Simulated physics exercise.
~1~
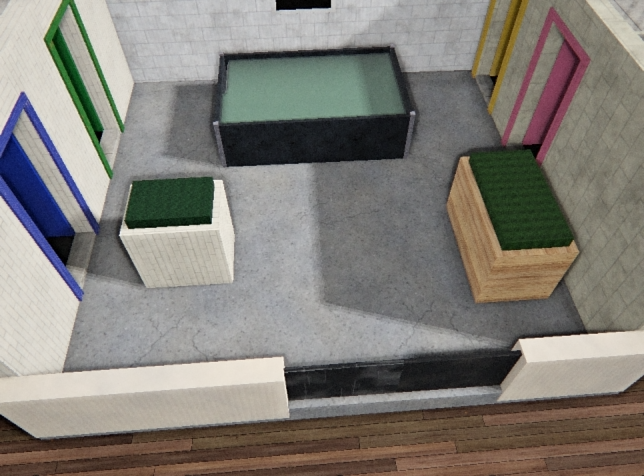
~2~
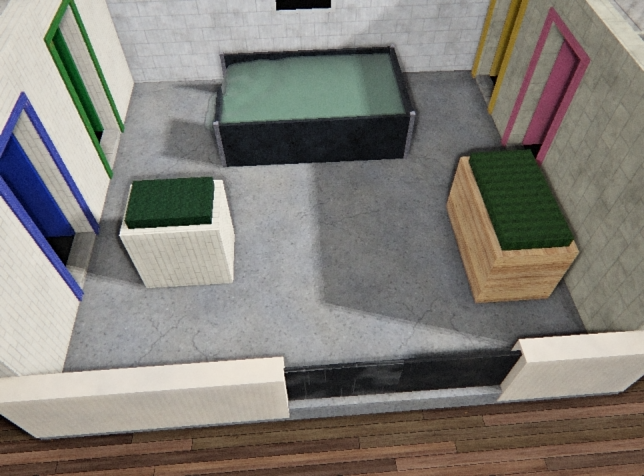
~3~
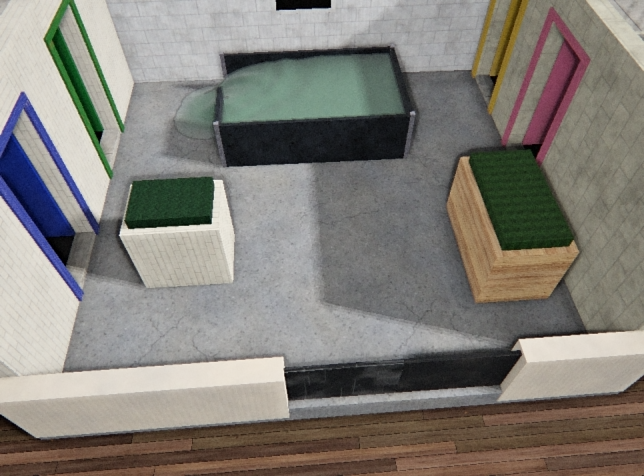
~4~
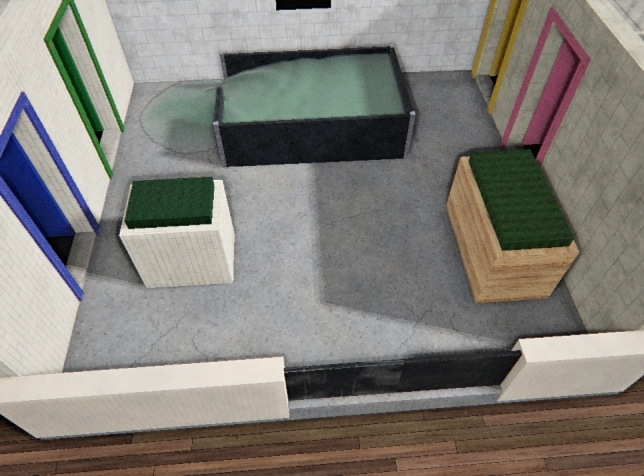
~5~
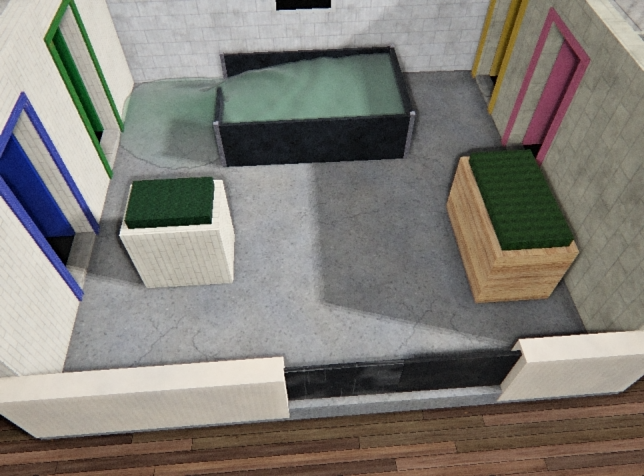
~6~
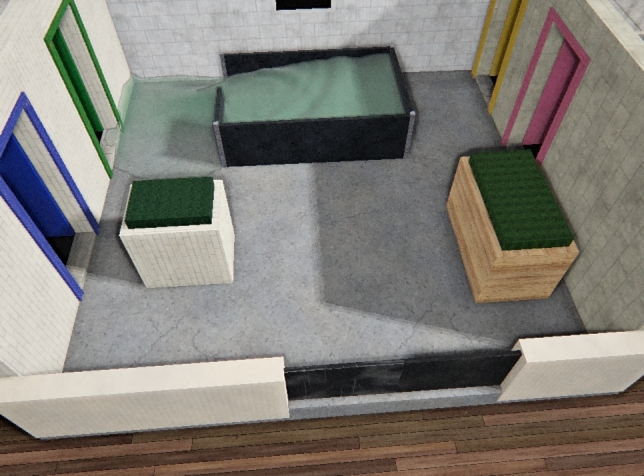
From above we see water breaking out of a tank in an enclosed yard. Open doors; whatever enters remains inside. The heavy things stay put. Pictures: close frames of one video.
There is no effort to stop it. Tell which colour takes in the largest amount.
The largest amount goes in at green.
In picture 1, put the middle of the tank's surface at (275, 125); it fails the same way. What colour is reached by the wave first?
That would be the green door.
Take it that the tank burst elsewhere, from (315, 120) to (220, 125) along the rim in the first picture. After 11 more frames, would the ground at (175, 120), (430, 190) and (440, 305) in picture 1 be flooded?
Untouched, untouched, soaked.
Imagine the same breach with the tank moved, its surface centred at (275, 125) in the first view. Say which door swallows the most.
I'd point to the one in green.
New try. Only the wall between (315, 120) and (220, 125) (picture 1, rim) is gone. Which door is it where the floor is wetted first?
First comes the one in blue.
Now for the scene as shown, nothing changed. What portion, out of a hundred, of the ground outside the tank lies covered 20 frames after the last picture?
My estimate is roughly 45 percent.
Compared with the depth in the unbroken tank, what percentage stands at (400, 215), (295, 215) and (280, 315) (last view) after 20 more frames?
In order: 0, 4, 0 %.
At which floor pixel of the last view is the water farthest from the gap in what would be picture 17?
The front's farthest point is close to (68, 355).
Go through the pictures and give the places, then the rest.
The first frame shows the tank at (311, 87) is whole and still.
In the second frame, water pours out at (227, 98) and has run to a hidden place.
In the third frame, the front is at (178, 121), out from the gap at (228, 101).
In the fourth frame, the front is at (144, 120), out from the gap at (228, 102).
In the fifth frame, the front is at (132, 93), out from the gap at (228, 102).
In the sixth frame, water pours out at (228, 101) and has run to (115, 163).
A moment on, water covers 15 % of the floor; pink door not reached, yellow door not reached, blue door not reached, green door some in.
Next, water covers 25 % of the floor; pink door not reached, yellow door not reached, blue door wet at the sill, nothing in, green door a lot in.
Then, water covers 45 % of the floor; pink door not reached, yellow door not reached, blue door wet at the sill, nothing in, green door a lot in.
Later, water covers 90 % of the floor; pink door wet at the sill, nothing in, yellow door some in, blue door wet at the sill, nothing in, green door a lot in.
In the end, water covers 100 % of the floor; pink door some in, yellow door a lot in, blue door wet at the sill, nothing in, green door a lot in; the green door has let in the most.
